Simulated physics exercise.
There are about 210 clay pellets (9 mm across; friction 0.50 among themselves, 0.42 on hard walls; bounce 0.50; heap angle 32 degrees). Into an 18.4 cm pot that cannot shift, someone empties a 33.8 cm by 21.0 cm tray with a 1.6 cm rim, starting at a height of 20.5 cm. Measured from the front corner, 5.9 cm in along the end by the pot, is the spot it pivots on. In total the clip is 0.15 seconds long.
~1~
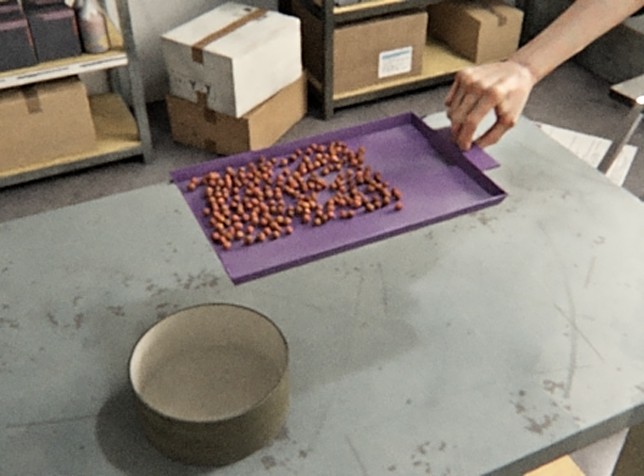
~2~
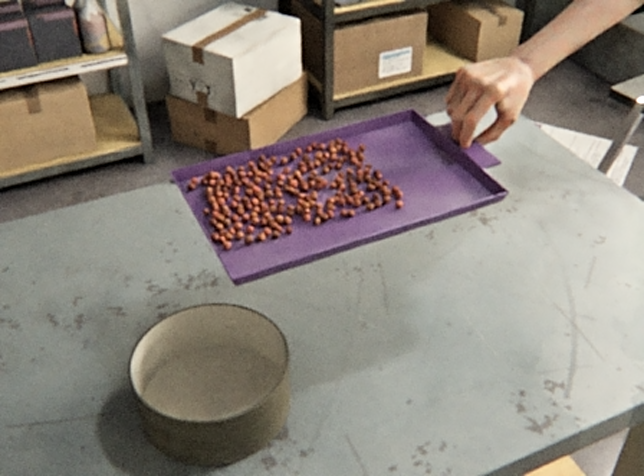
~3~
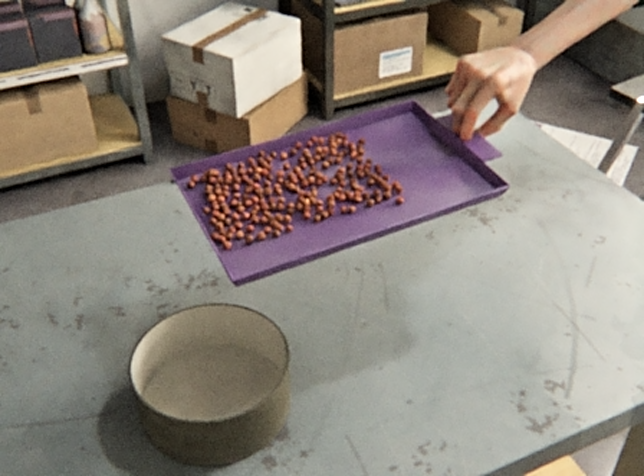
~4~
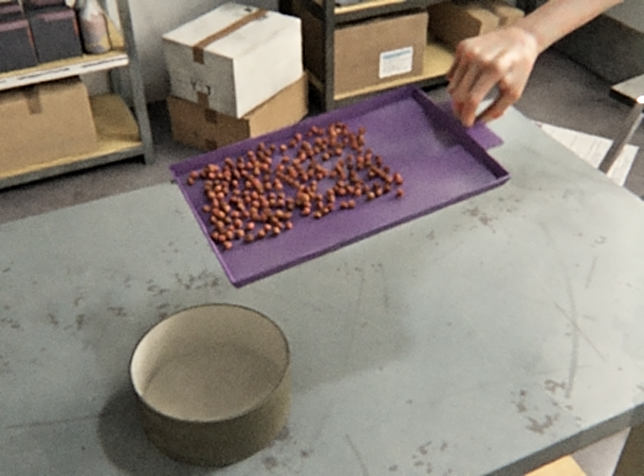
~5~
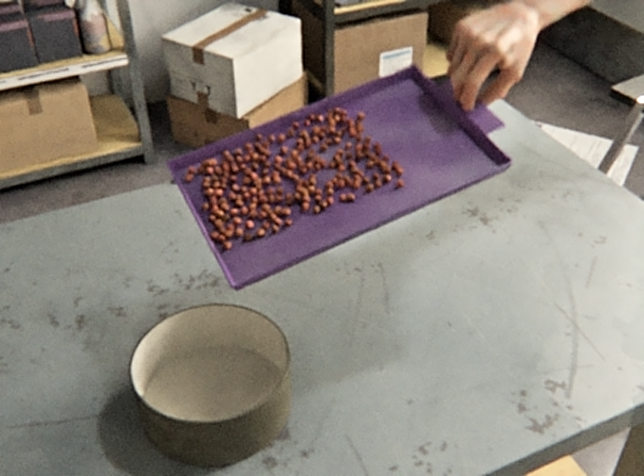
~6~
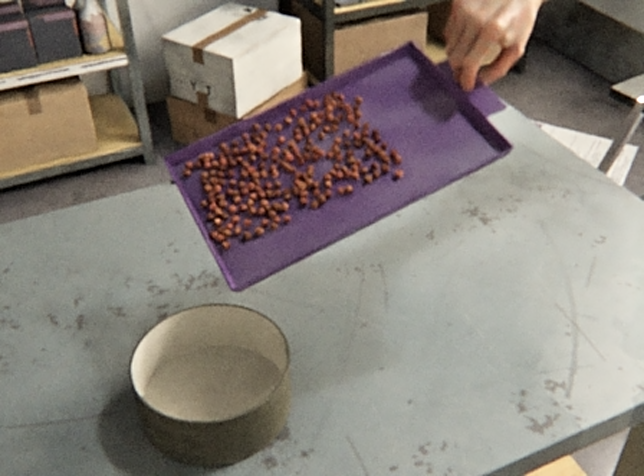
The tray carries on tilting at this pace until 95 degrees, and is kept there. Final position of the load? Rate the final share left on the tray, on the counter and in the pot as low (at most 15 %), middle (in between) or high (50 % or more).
Tray - low; counter - low; pot - high.
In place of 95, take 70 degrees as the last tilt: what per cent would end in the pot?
Result: Close to 75 %.
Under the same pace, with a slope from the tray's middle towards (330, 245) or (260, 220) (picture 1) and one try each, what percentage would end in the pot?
That would be close to 65 per cent, then close to 50 per cent.
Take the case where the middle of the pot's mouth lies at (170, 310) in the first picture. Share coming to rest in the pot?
5 %.
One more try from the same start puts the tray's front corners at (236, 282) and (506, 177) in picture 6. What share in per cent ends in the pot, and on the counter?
Pot 85; counter 15.
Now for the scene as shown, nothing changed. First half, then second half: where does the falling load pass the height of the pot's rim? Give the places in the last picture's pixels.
Near (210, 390) at first, near (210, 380) afterwards.
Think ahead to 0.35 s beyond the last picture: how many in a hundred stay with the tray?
Some 90 per cent of the load.
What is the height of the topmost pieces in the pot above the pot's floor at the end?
2.5 cm.
Then, 0.21 s after the last picture, tilt 58 degrees; the tray holds 100 %, the pot 0 %.
Then, 0.35 s after the last picture, tilt 85 degrees; the tray holds 90 %, the pot 0 %.
Then, 0.61 s after the last picture, tilt 95 degrees; the tray holds 0 %, the pot 90 %.
In the end, tray 0 %, counter 5 %, pot 95 %.
